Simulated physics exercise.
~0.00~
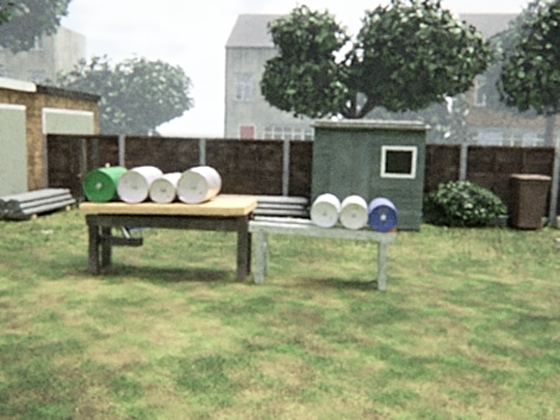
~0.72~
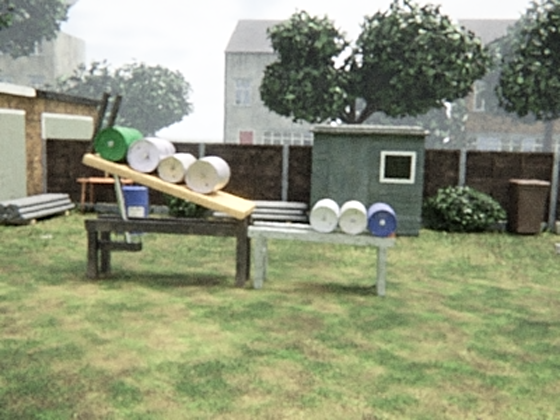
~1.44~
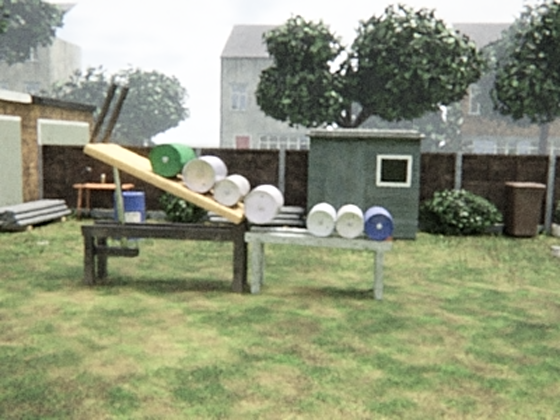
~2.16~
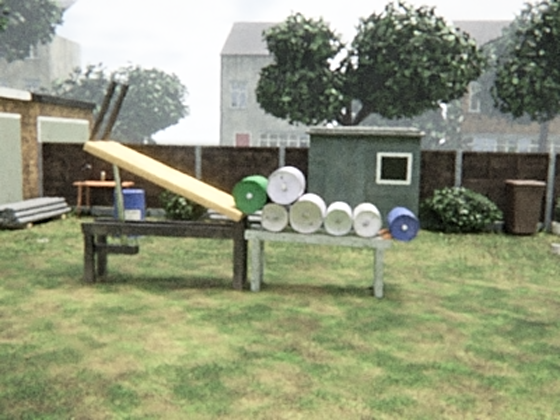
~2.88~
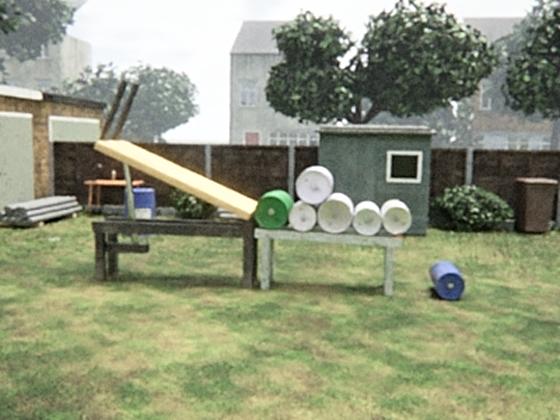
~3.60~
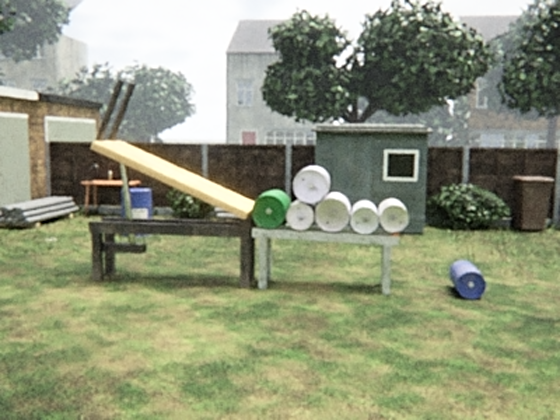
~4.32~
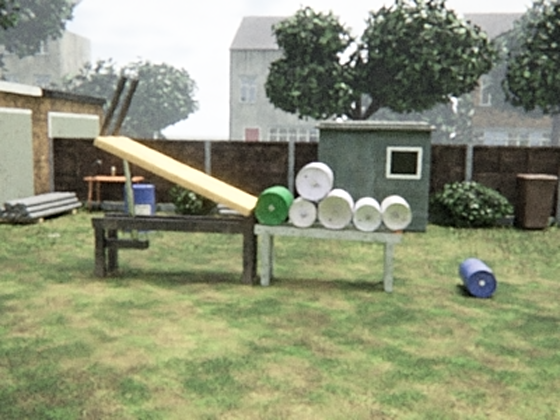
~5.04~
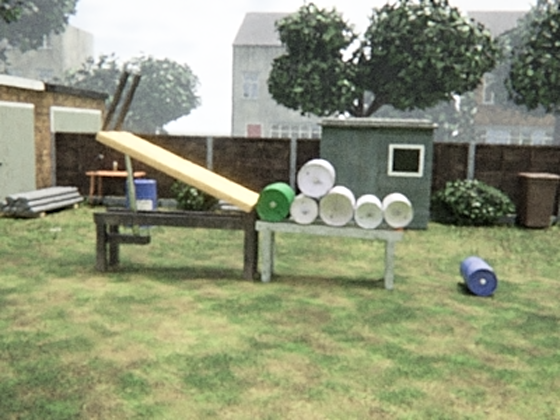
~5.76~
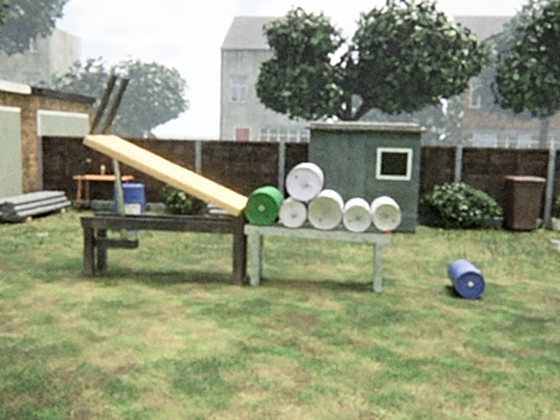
A wooden deck in a grassy yard tilted down to the right, rolling a green keg and three white ones onto a rack, where they bumped the others, knocked the blue one onto the grass and settled with one white keg on top.
